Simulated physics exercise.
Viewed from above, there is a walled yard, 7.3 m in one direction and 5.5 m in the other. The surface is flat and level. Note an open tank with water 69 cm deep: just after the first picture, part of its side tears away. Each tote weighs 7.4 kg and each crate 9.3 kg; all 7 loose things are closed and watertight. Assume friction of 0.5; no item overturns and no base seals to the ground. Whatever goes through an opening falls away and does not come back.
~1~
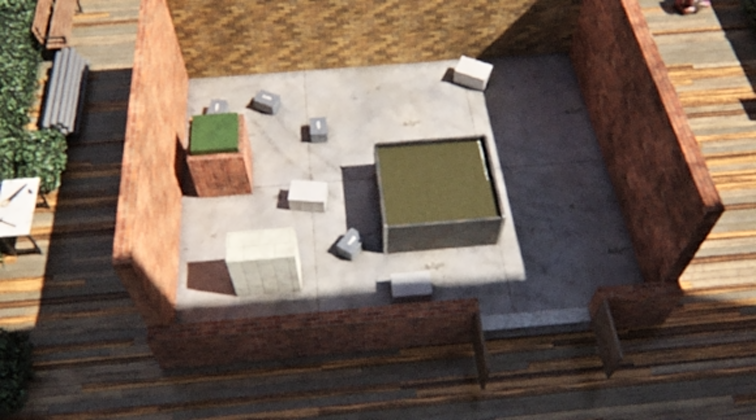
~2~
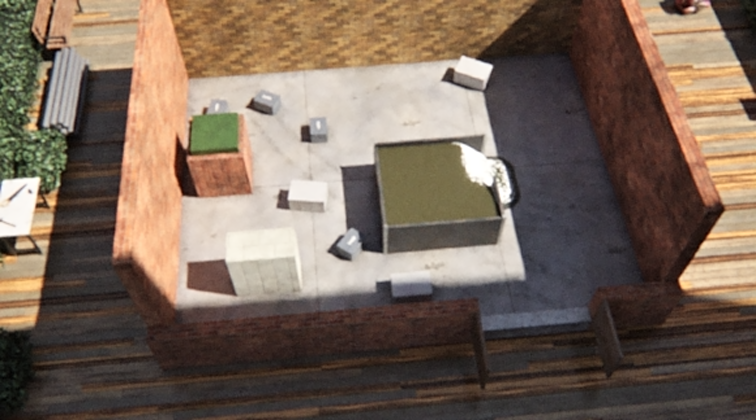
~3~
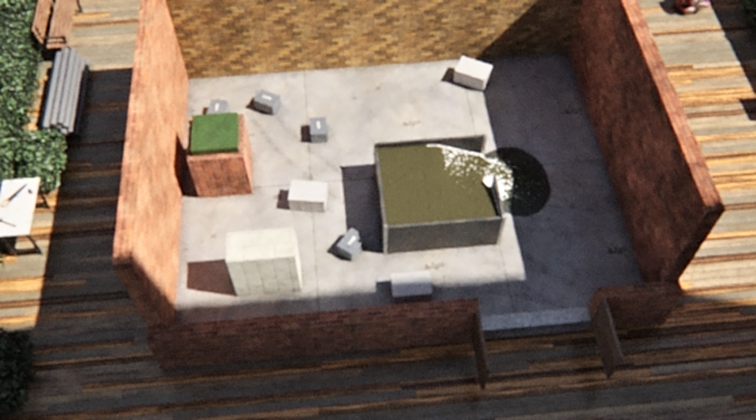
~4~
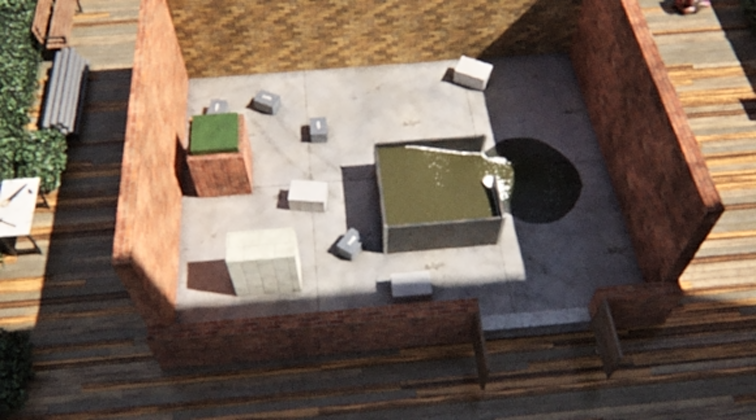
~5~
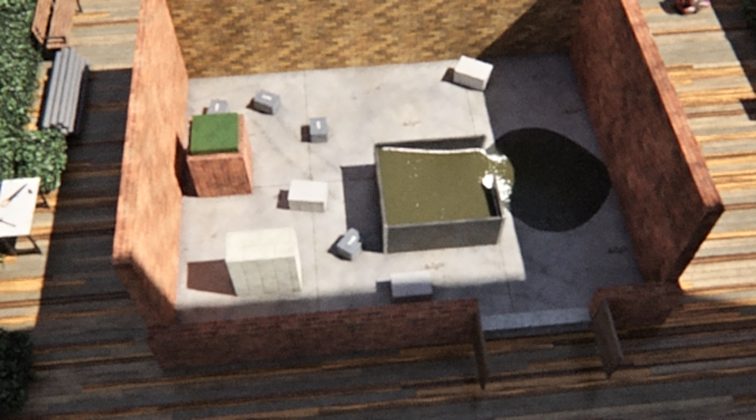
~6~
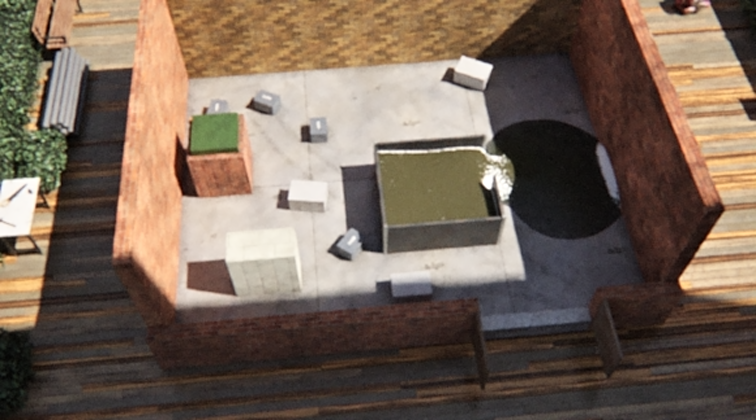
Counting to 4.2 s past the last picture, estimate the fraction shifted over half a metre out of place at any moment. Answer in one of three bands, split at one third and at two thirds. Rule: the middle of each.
Under a third.
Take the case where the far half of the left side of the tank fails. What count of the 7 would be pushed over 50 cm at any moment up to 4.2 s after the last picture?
The answer then is 5.
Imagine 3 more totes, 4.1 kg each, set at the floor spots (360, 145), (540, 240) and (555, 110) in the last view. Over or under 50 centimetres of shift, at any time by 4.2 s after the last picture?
Result, in sequence: Below the mark / below the mark / above the mark.
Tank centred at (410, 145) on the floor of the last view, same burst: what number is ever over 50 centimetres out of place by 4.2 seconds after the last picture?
That would give 1.
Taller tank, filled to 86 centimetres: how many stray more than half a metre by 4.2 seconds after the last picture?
That would make 3 of them.
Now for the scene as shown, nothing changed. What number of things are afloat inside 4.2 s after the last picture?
0 of them.
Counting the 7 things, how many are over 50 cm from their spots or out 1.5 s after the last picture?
The number by then is 0.
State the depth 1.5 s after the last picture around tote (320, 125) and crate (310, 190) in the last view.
Depths: Near 0 cm, then near 0 cm.
Then, 0.4 s after the last picture 0 of 7 are over 50 cm from their spots; 0 afloat.
Then, 1.5 s after the last picture 0 of 7 are over 50 cm from their spots; 0 afloat.
Then, 2.8 s after the last picture 1 of 7 are over 50 cm from their spots; 0 afloat.
Then, 4.2 s after the last picture 1 of 7 are over 50 cm from their spots, and 1 have been at some point; 0 afloat.
